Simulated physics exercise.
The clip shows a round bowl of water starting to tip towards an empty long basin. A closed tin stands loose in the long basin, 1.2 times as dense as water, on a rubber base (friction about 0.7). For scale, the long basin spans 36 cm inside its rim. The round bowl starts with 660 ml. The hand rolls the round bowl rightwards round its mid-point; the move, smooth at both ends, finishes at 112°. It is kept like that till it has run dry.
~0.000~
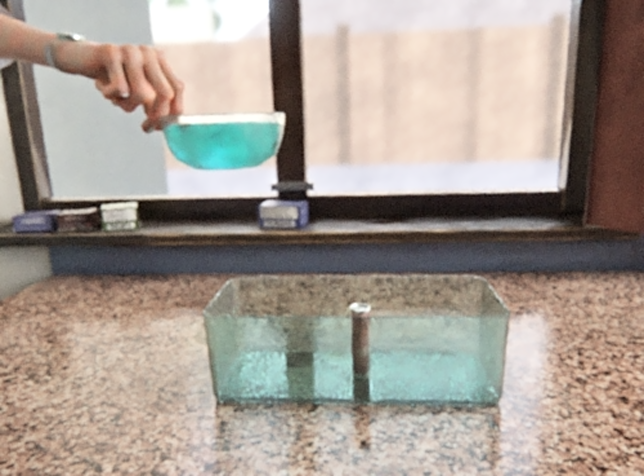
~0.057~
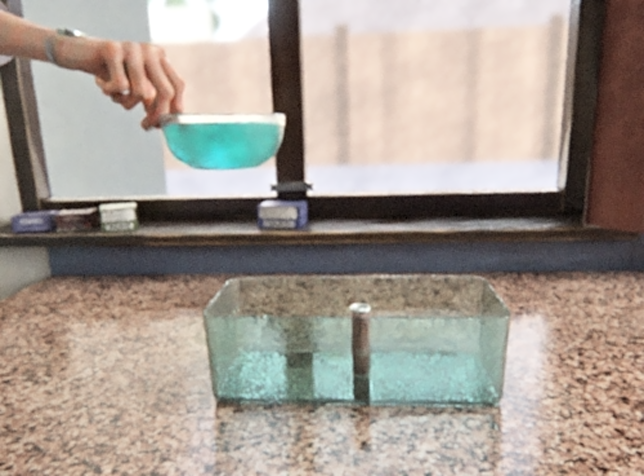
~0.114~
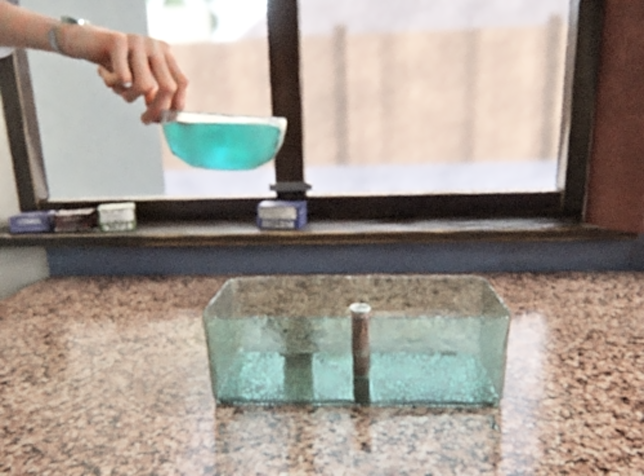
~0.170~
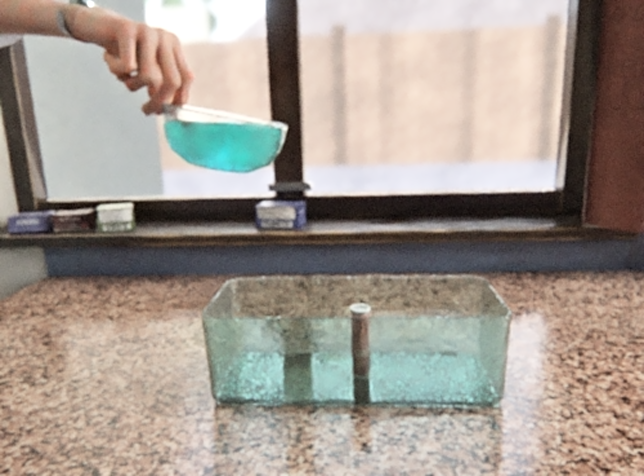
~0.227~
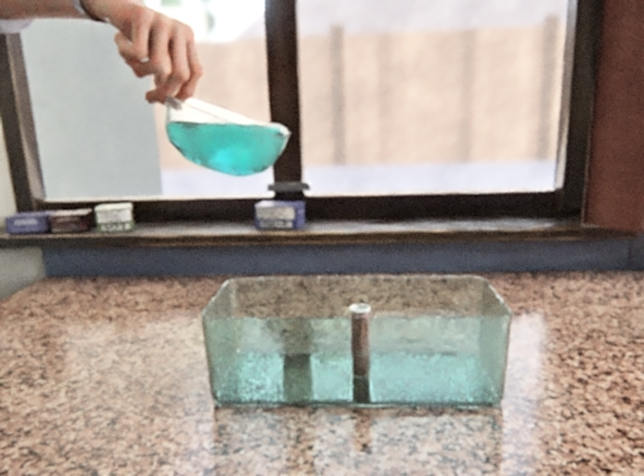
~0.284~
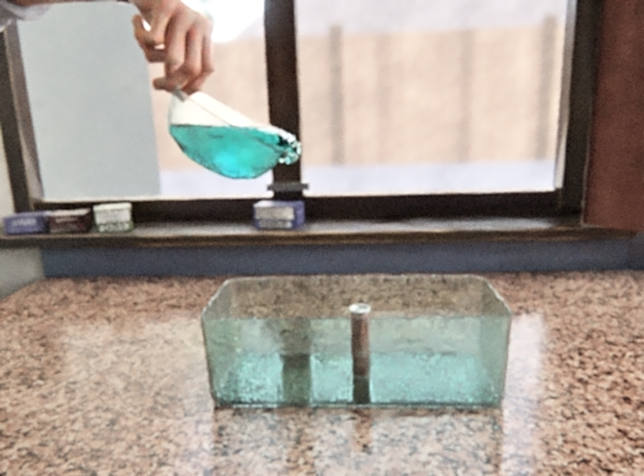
A hand at the upper left holds a round bowl of bright turquoise water in front of a dark-framed window, seen from the side by a still camera. Below, a clear greenish long basin with a closed tin standing inside sits on a speckled pinkish-brown counter, with small boxes along the sill. The hand rolls the bowl smoothly rightwards, its right rim dipping until water starts over the edge.
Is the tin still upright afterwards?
The tin topples.
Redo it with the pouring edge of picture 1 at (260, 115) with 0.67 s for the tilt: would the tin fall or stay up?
Then it falls.
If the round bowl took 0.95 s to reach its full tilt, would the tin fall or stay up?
The tin goes over.
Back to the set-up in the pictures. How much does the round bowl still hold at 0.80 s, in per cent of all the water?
About 0 per cent.
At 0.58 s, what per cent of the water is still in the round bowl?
Near 10 in a hundred.
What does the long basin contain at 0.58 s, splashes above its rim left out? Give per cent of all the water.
Near 42 in a hundred.
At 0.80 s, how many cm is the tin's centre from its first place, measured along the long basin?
Some 2 cm.
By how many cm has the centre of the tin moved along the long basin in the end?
About 7.0 cm.
By 0.58 s the tilt is 95° and 10 per cent is still to pour; the tin stands where it began.
By 0.80 s the tilt is 112° and 0 per cent is still to pour; the tin leans 12°.
By 1.03 s the tilt is 112° and 0 per cent is still to pour; the tin lies on its side.
By 1.28 s the tilt is 112° and 0 per cent is still to pour; the tin lies on its side.
At rest the tin lies on its side.
